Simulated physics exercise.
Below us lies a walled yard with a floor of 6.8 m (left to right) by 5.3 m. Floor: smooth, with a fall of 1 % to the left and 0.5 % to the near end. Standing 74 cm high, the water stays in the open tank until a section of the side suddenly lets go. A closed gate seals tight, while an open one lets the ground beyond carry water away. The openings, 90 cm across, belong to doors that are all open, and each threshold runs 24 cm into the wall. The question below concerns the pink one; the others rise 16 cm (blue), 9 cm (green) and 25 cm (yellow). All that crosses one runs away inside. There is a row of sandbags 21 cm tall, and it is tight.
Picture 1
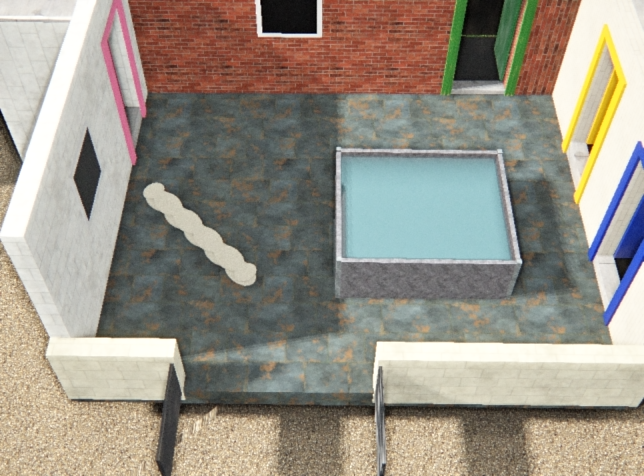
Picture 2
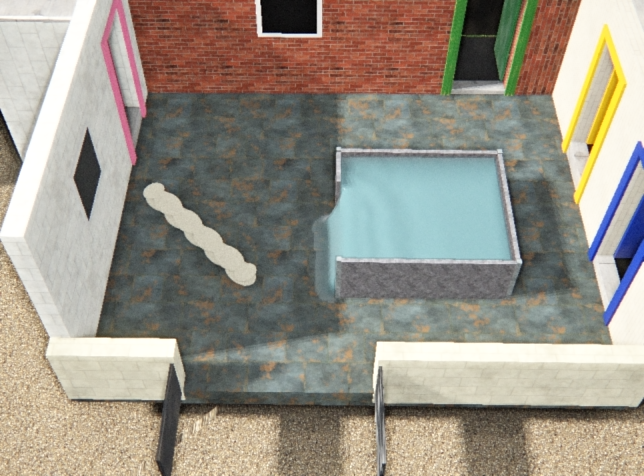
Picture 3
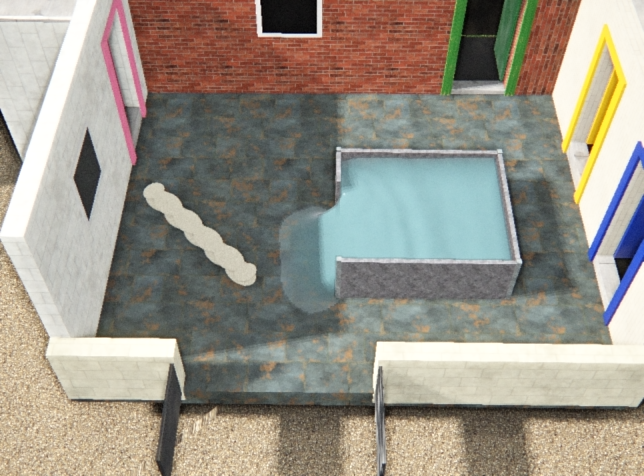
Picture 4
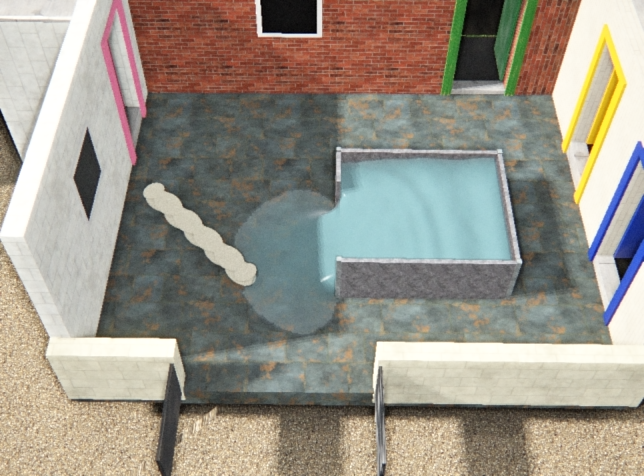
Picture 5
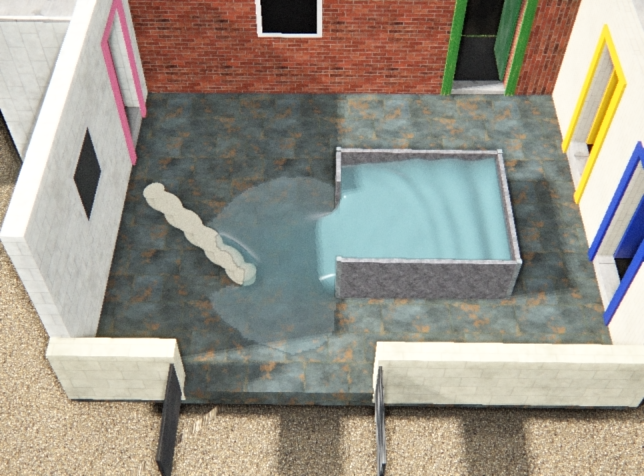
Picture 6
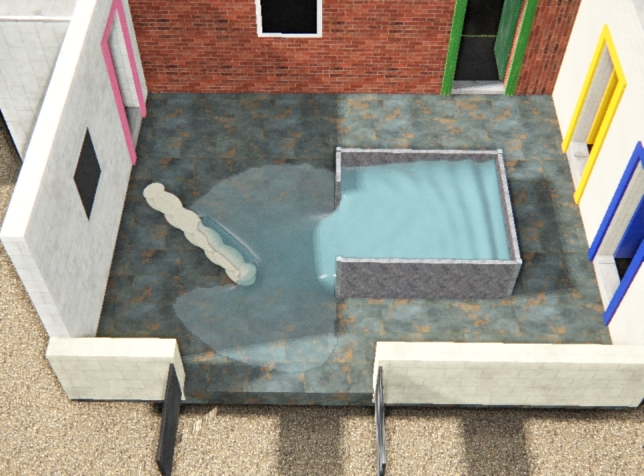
Water pours from the left side of an open tank and spreads around the sandbags.
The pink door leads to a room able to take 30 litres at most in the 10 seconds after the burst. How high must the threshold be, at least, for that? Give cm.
About 22 cm.
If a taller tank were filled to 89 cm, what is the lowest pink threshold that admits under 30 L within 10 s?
In that case, roughly 26 cm.
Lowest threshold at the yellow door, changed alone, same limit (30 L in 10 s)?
The yellow door needs around 8.5 cm.
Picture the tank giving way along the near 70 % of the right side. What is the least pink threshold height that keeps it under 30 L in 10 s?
Minimum height: Approx. 8.5 cm.
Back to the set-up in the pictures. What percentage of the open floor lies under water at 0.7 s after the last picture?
Roughly 35 percent of the floor is wet.
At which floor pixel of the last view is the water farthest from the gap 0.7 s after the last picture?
Near (142, 125).
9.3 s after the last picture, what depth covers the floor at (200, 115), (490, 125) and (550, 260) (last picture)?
Approx. 7 / 10 / 5 cm.
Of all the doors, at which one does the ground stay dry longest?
Last: Blue.
Then, 0.7 s after the last picture water covers 35 % of the floor, deepest (46 cm) near (252, 271); 14 cm at the pink door, 0 litres in over its 25 cm threshold.
Then, 2.3 s after the last picture water covers 45 % of the floor, deepest (41 cm) near (143, 117); 27 cm at the pink door, 4 litres in over its 25 cm threshold.
Then, 9.3 s after the last picture water covers 90 % of the floor, deepest (12 cm) near (104, 302); 10 cm at the pink door, 13 litres in over its 25 cm threshold.
At the pink door as built, the water peaked near 27 cm, 2.5 s after the last picture.
With a threshold of 18 cm, 69 litres would have come in within the 10 s; with 24.5 cm, 14 litres. So under 30 litres takes about 22 cm.
